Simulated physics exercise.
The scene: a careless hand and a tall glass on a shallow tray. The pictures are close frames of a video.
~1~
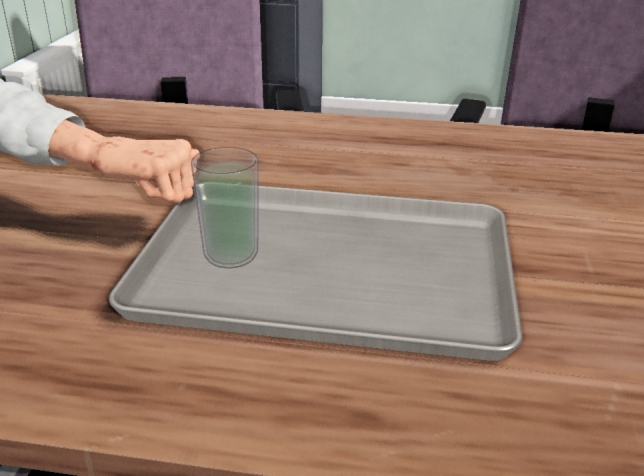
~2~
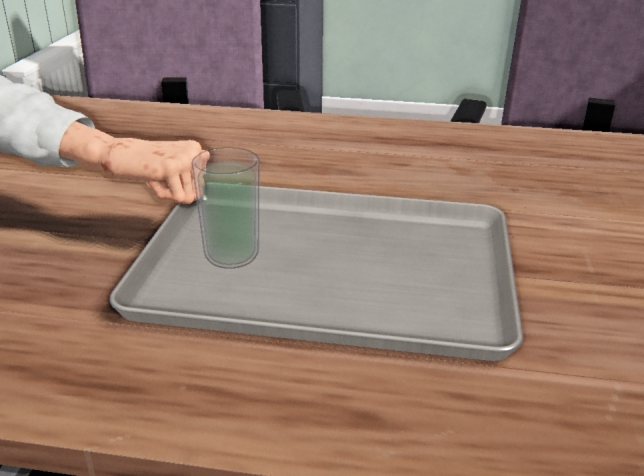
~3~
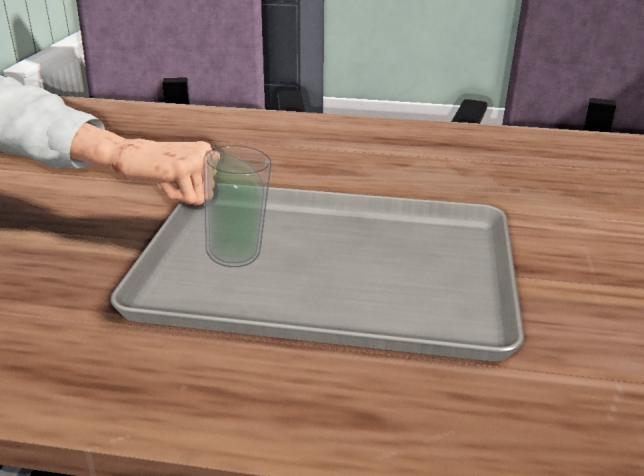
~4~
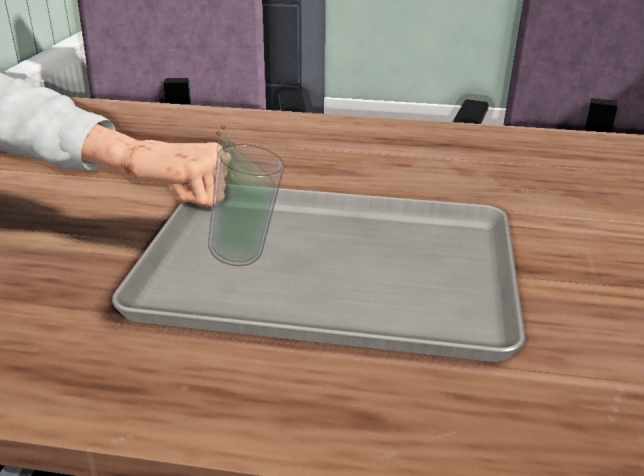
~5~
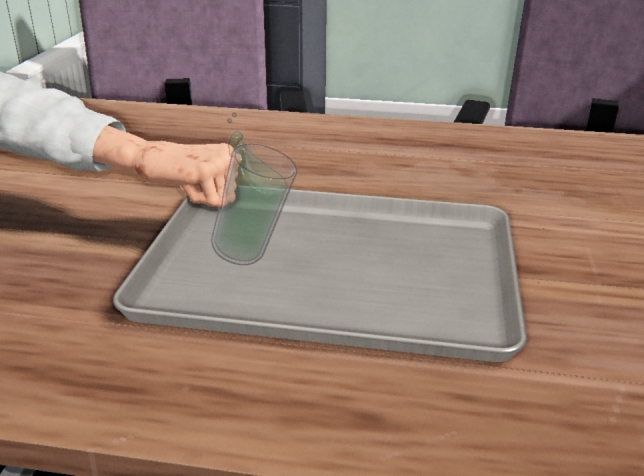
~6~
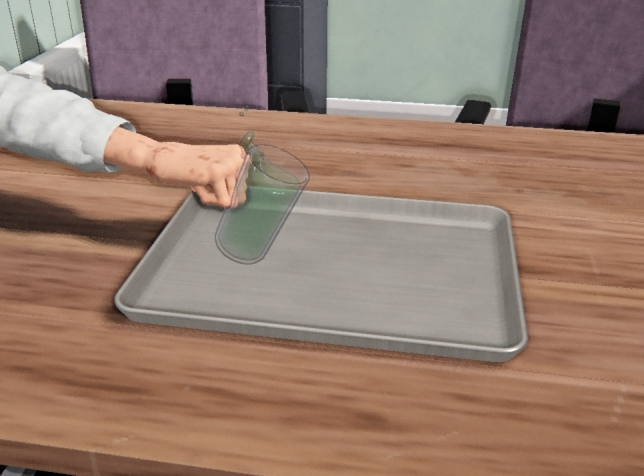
On a wooden table, a hand pushes a tall glass of green liquid, tilting it rightward over a shallow metal tray.
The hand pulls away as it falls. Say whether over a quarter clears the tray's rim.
After the fall over a quarter gets off the tray.
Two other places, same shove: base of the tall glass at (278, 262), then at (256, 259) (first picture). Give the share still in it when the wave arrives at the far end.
The first gives 60 %, the second 60 %.
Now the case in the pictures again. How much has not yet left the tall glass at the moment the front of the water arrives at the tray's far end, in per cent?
About 50 per cent.
A moment on, the tall glass is falling and 90 per cent is in the glass, 0 on the tray and 10 above or beyond its rim.
Next, the tall glass lies on its side and 53 per cent is in the glass, 40 on the tray and 7 above or beyond its rim.
Then the tall glass lies on its side and 29 per cent is in the glass, 48 on the tray and 22 above or beyond its rim.
Later the tall glass lies on its side and 16 per cent is in the glass, 49 on the tray and 35 above or beyond its rim.
At rest 65 per cent is held by tray and glass, 35 is off the tray.
